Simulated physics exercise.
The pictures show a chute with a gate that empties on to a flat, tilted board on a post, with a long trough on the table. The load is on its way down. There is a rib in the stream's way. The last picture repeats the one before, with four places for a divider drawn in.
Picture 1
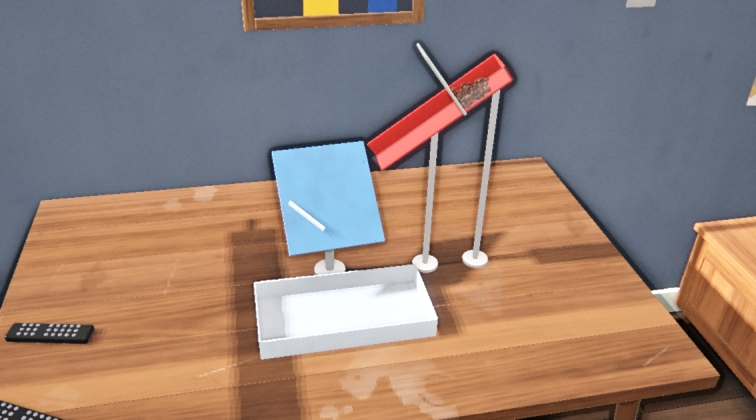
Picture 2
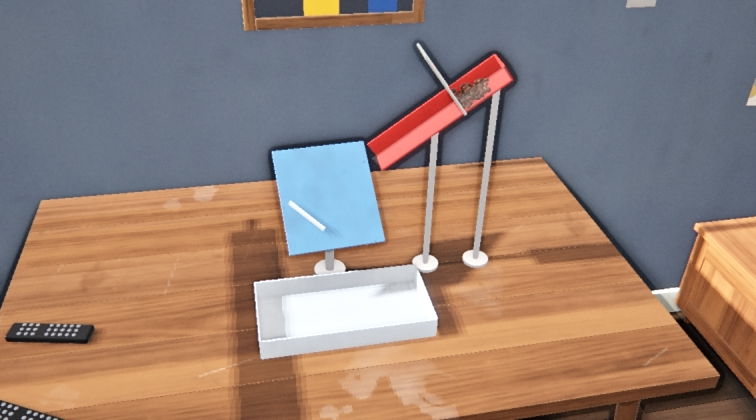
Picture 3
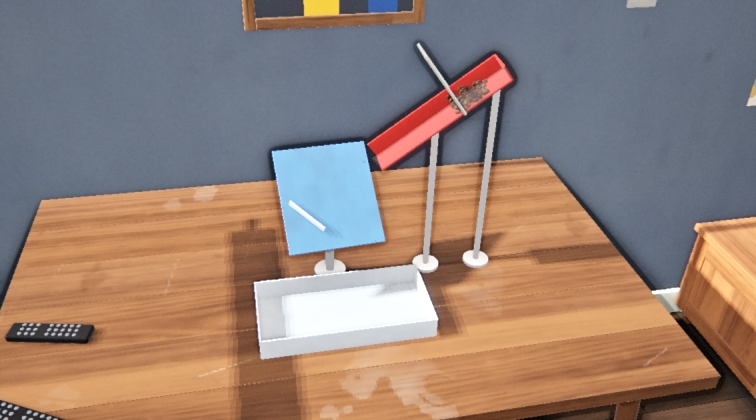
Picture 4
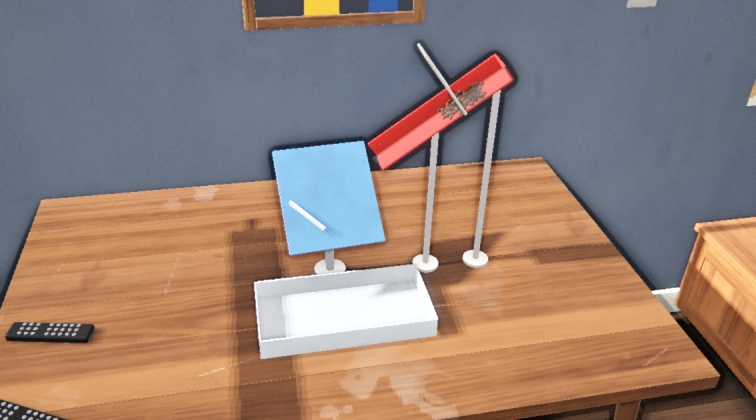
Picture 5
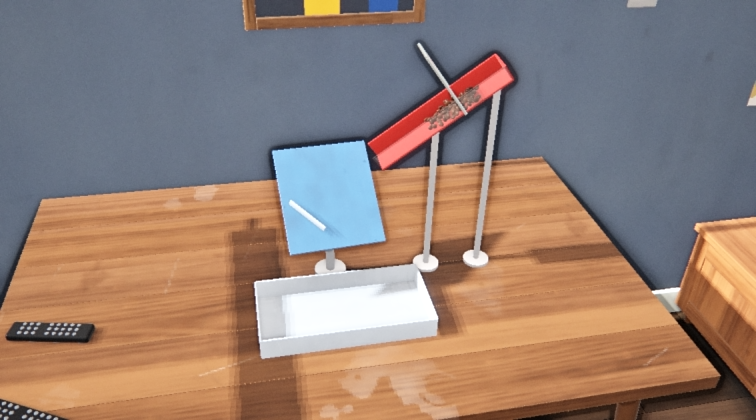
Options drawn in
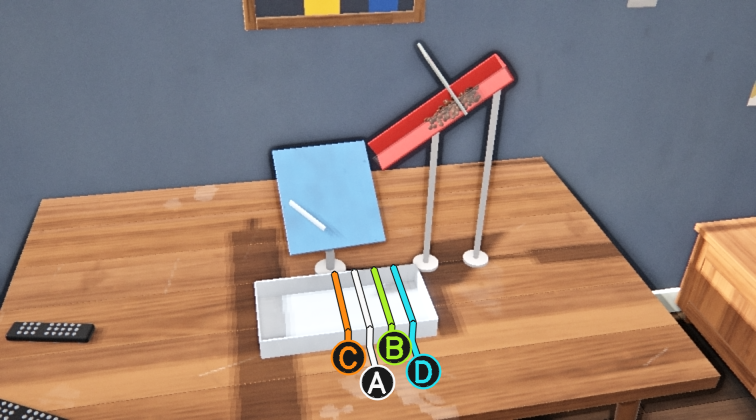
In a room with a dark blue-grey wall, a wooden table is seen from above and in front, the view staying still. A red chute slopes down to the left on two thin posts, with a grey gate across it, beside a tilted light-blue board bearing a white rib, behind an empty white trough. Small brown pieces slide slowly down the chute past the gate, spreading out, while everything else stays still.
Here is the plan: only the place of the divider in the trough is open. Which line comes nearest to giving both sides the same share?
C works best here.
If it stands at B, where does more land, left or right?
More lands on the left.
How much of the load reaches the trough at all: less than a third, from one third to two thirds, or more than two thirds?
It is more than two thirds.
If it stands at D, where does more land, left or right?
The left side.
On the marked copy, line A crosses the front rim at (369, 327); line B crosses the front rim at (391, 325); line C crosses the front rim at (347, 330); line D crosses the front rim at (412, 322).
If A is chosen, of what is caught, nearly all on the left of the divider, a small part on the right.
If B is chosen, of what is caught, all on the left of the divider, none on the right.
If C is chosen, of what is caught, about half on the left of the divider, about half on the right.
If D is chosen, of what is caught, all on the left of the divider, none on the right.
